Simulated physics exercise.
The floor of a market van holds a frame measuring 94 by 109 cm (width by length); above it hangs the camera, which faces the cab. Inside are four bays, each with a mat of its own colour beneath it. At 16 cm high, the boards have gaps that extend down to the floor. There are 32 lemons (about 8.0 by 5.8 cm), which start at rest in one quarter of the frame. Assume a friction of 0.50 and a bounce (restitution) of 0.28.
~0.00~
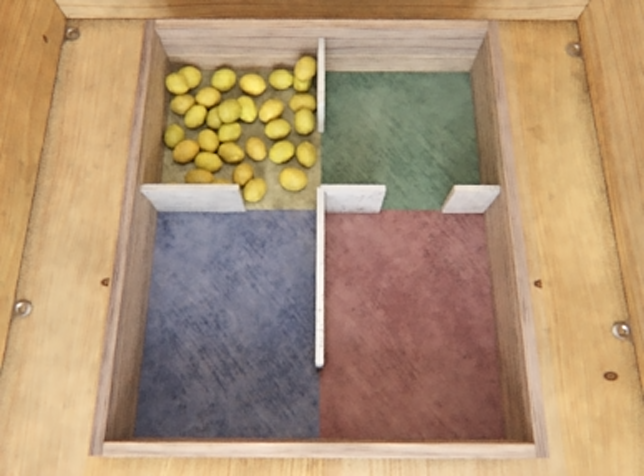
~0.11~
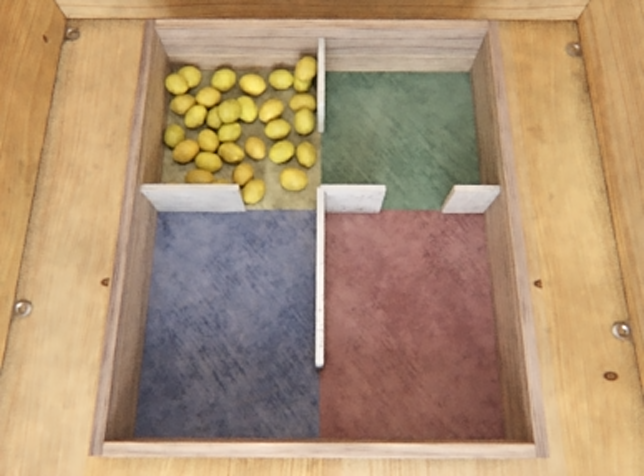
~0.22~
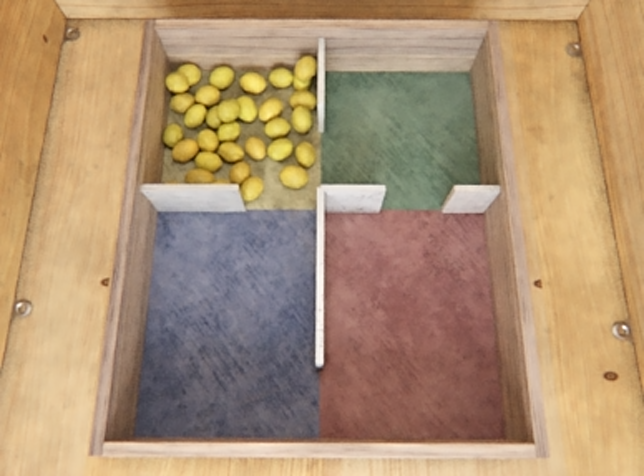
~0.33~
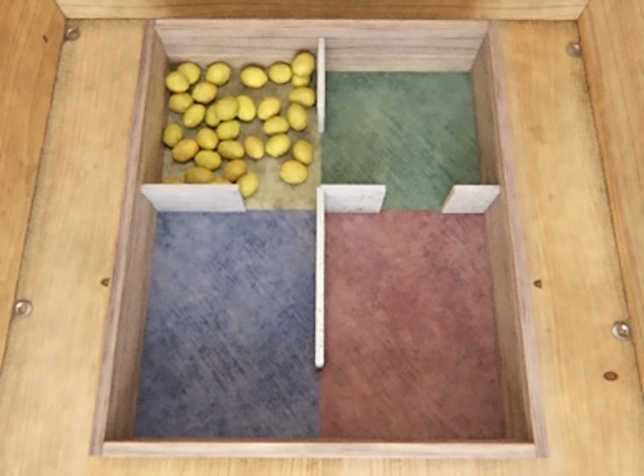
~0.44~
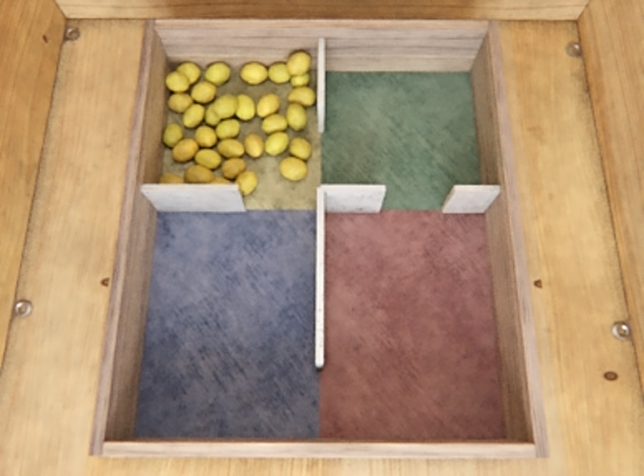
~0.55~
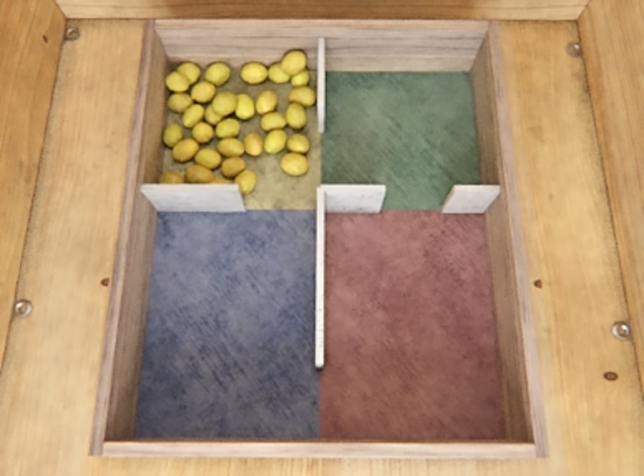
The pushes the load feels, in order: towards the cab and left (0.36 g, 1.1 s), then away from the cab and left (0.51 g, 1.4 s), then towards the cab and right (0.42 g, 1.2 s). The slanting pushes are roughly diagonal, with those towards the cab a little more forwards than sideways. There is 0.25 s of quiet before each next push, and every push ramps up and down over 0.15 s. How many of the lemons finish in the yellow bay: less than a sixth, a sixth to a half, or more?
In the yellow bay you should find the greater part of the load.
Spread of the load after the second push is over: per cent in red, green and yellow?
By that time it's red at 0 percent, green at 0 percent and yellow at 90 percent.
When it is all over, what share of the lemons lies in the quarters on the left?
I'd say close to 90 per cent.
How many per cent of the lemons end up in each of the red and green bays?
Shares: Red near 0, green near 10 percent.
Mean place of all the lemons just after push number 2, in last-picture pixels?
Average position: About (220, 146).
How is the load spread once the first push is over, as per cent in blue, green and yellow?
Blue at 0, green at 0, yellow at 100 in a hundred.
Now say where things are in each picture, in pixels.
The first picture shows middle of the blue mat (232, 317); middle of the green mat (400, 136); middle of the red mat (408, 318); middle of the yellow mat (242, 136); 32 in the yellow bay; the lemon farthest behind, in the direction of the first push, is at (293, 179).
In the second picture, 32 in the yellow bay; the lemon farthest behind, in the direction of the first push, is at (293, 179).
In the third picture, 32 in the yellow bay; the lemon farthest behind, in the direction of the first push, is at (294, 177).
In the fourth picture, 32 in the yellow bay; the lemon farthest behind, in the direction of the first push, is at (294, 172).
In the fifth picture, 32 in the yellow bay; the lemon farthest behind, in the direction of the first push, is at (294, 169).
In the sixth picture, 32 in the yellow bay; the lemon farthest behind, in the direction of the first push, is at (295, 164).
After push 1 (1.34 s), 32 in the yellow bay.
After push 2 (2.99 s), 2 in the blue bay and 30 in the yellow bay.
After push 3 (4.44 s), 4 in the green bay and 28 in the yellow bay.
Final count (at 5.36 s), 4 in the green bay and 28 in the yellow bay. Asked share, 28 of 32, 88 per cent.
